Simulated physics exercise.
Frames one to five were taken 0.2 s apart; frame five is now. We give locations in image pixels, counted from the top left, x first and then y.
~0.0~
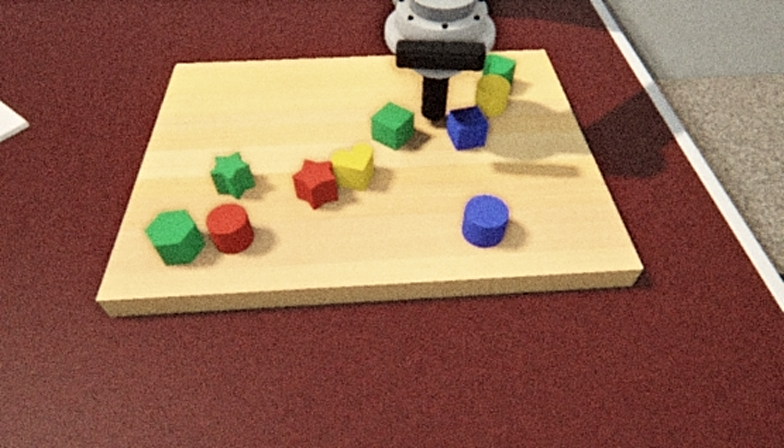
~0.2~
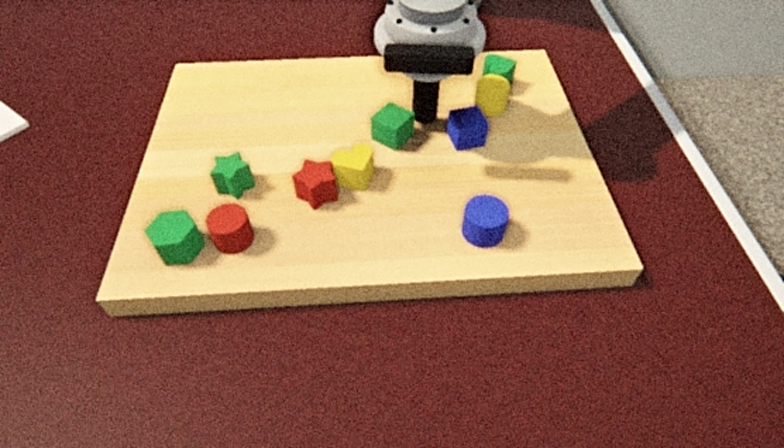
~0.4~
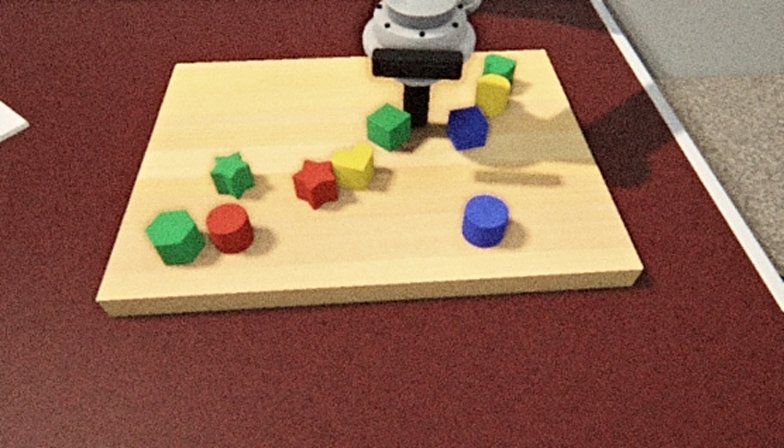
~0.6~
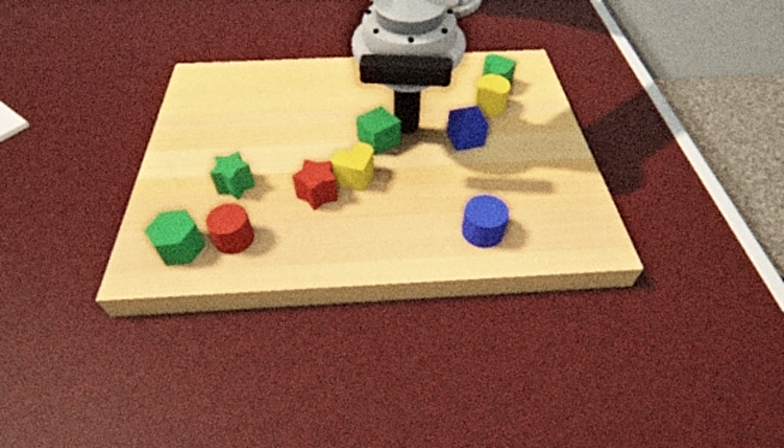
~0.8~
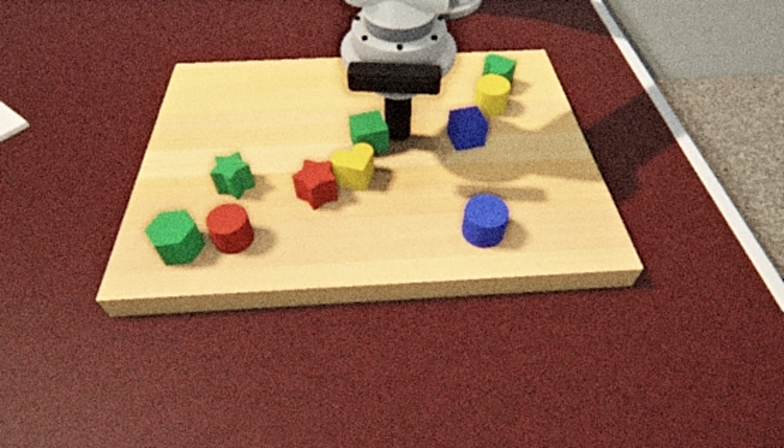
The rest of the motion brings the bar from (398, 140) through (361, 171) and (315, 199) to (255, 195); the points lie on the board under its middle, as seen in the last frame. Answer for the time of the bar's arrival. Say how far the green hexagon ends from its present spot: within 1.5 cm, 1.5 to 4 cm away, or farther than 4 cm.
The distance will be 1.5 to 4 cm.
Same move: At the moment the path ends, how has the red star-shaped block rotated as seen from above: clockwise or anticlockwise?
Direction: Anticlockwise.
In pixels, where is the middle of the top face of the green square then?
Most likely (346, 128).
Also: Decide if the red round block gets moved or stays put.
Its place changes.
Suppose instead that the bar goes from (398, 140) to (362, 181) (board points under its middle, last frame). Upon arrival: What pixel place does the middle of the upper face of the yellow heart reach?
Its top middle is near (325, 171).
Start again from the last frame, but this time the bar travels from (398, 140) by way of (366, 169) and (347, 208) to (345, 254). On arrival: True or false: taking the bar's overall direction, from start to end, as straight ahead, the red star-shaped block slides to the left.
This is false.
What follows on the original path. One third of the way, bar (360, 163); red star-shaped block (297, 182), turned 20° anticlockwise; yellow heart (332, 168), turned 15° clockwise; green square (346, 128), turned 55° clockwise.
Two thirds of the way, bar (313, 191); red round block (214, 223); red star-shaped block (239, 197); yellow heart (276, 191), turned 40° clockwise; green square (346, 128), turned 55° clockwise.
At the end, bar (253, 187); green hexagon (141, 238), turned 60° clockwise; red round block (183, 247); red star-shaped block (185, 215), turned 40° anticlockwise; yellow heart (218, 195); green square (346, 128), turned 55° clockwise.
